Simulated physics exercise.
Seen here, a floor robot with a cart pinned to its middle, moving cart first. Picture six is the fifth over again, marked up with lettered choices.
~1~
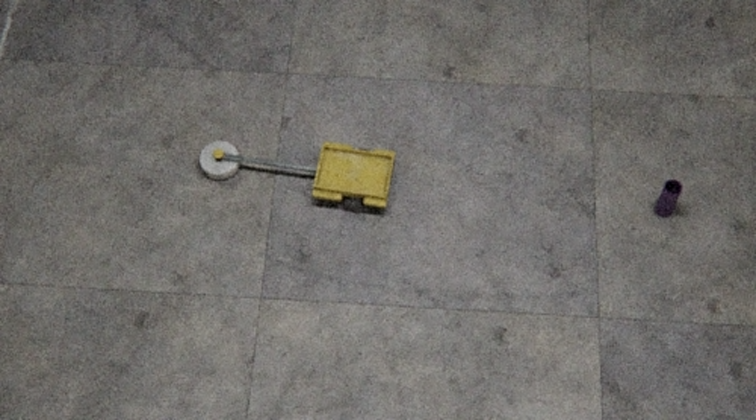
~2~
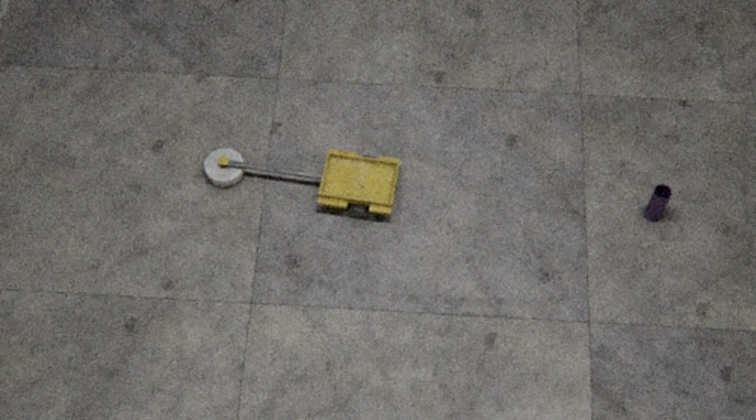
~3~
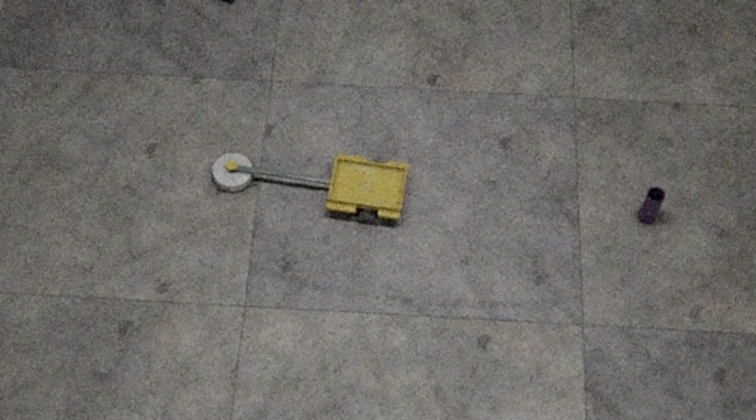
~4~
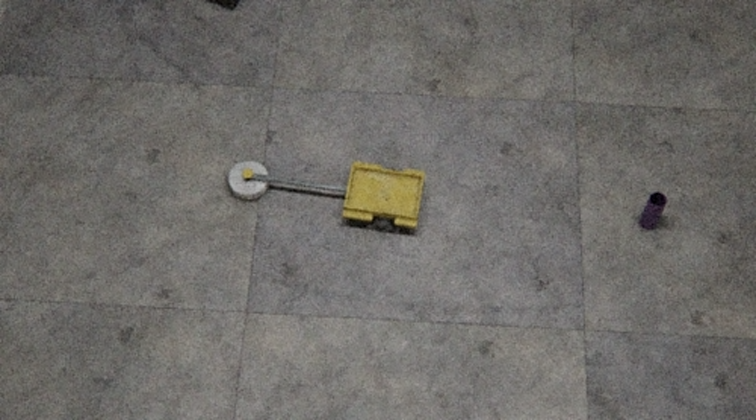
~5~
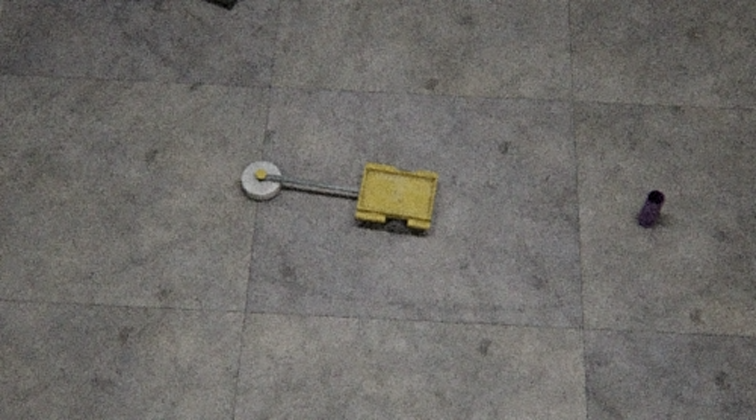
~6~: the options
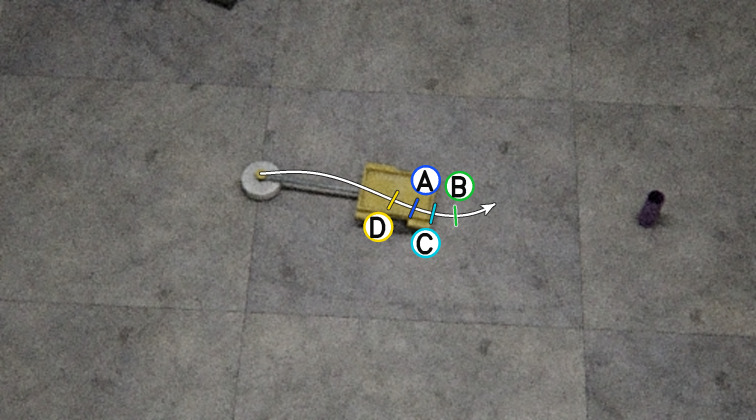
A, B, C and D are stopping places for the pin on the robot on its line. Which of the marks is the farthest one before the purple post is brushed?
Mark B.
On the marked copy, A at (414, 208); B at (455, 216); C at (433, 214); D at (393, 200); the route from (261, 174) via (382, 195) to (495, 204).
Taking B. A third of the way, robot (332, 182), cart (467, 208).
Two thirds of the way, robot (395, 207), cart (535, 222).
When it is over, robot (455, 221), cart (596, 229); nothing has been touched.
As for the rest, A is safe but short; C is safe but short; D is safe but short.
